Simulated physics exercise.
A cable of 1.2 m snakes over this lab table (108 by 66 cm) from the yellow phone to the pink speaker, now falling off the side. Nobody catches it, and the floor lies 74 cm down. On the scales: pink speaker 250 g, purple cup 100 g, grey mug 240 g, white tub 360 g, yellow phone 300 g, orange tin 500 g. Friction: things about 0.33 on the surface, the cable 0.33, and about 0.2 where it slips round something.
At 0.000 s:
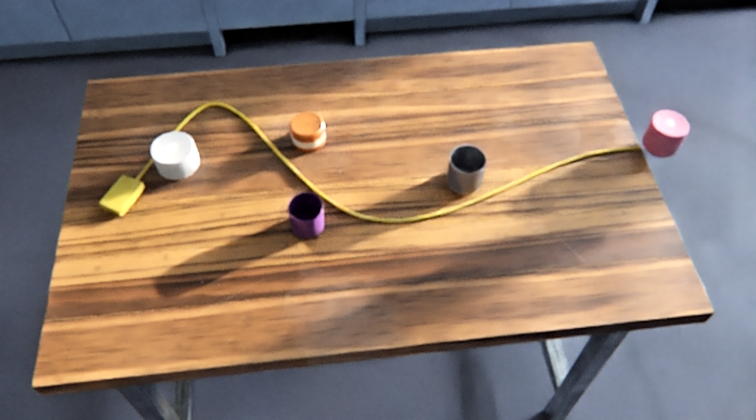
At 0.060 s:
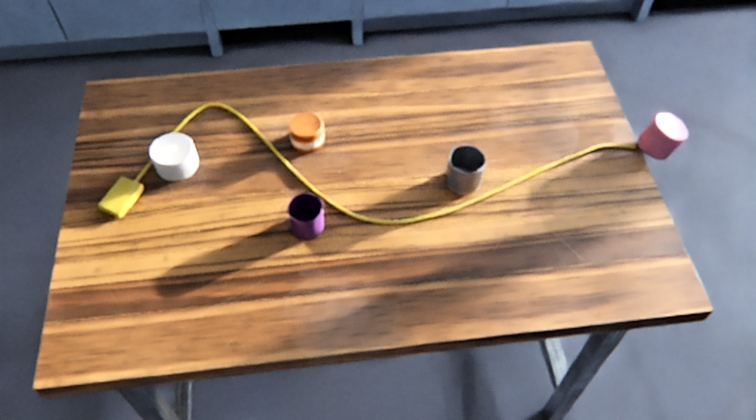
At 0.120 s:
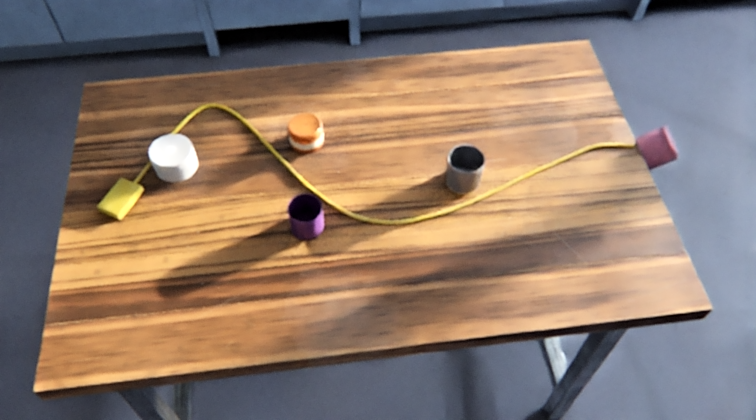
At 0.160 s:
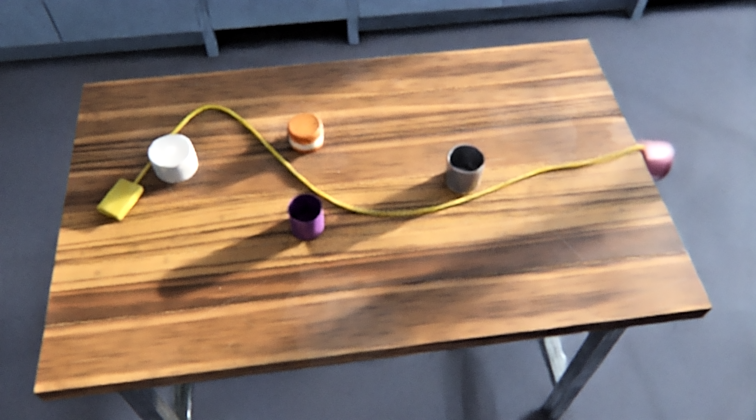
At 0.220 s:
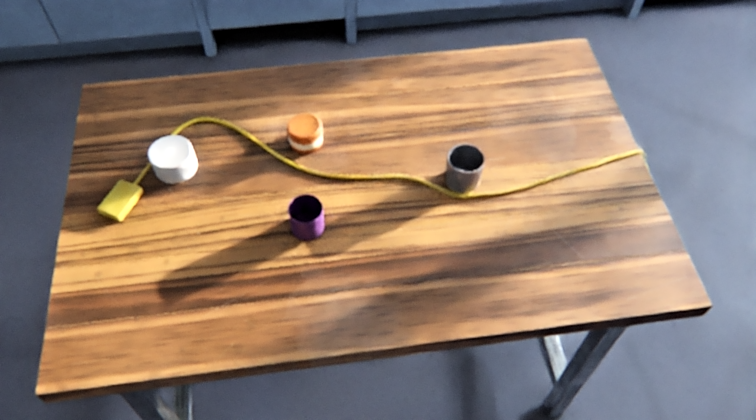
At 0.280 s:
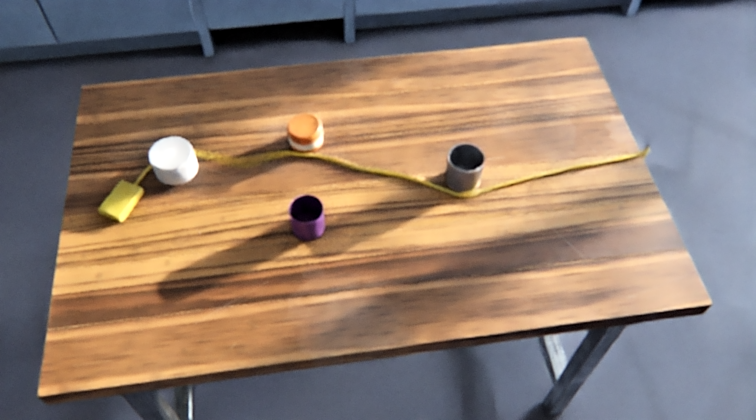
A pink speaker tips and drops off the right edge of a wooden table and out of sight, and the yellow cable trailing after it straightens, drawing close to the grey mug, white tub and orange tin, which stay put.
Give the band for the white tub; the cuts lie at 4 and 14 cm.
The white tub shifts a middling way.
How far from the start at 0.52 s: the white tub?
White tub 6 cm.
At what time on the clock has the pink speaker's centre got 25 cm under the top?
About: 0.30 s.
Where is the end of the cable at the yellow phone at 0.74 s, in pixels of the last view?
Near (176, 178).
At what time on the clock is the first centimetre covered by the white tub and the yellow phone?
White tub 0.32 s, yellow phone 0.34 s.
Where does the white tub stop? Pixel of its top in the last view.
Around (189, 179).
At 0.5 s, the cable's tail end at (158, 172); white tub 7 cm off its start, pink speaker over the edge, yellow phone 5 cm off its start.
At 0.7 s, the cable's tail end at (176, 178); white tub 7 cm off its start, pink speaker over the edge, yellow phone 7 cm off its start.
At 1.0 s, the cable's tail end at (177, 178); white tub 8 cm off its start at (189, 179), yellow phone 7 cm off its start at (154, 179), pink speaker over the edge.
At 1.2 s, the cable's tail end at (177, 178); white tub 8 cm off its start, yellow phone 7 cm off its start, pink speaker over the edge.
At 2.4 s, the cable's tail end at (177, 178); white tub 8 cm off its start at (189, 179), yellow phone 7 cm off its start at (154, 178), pink speaker over the edge, grey mug 2 cm off its start at (467, 150).
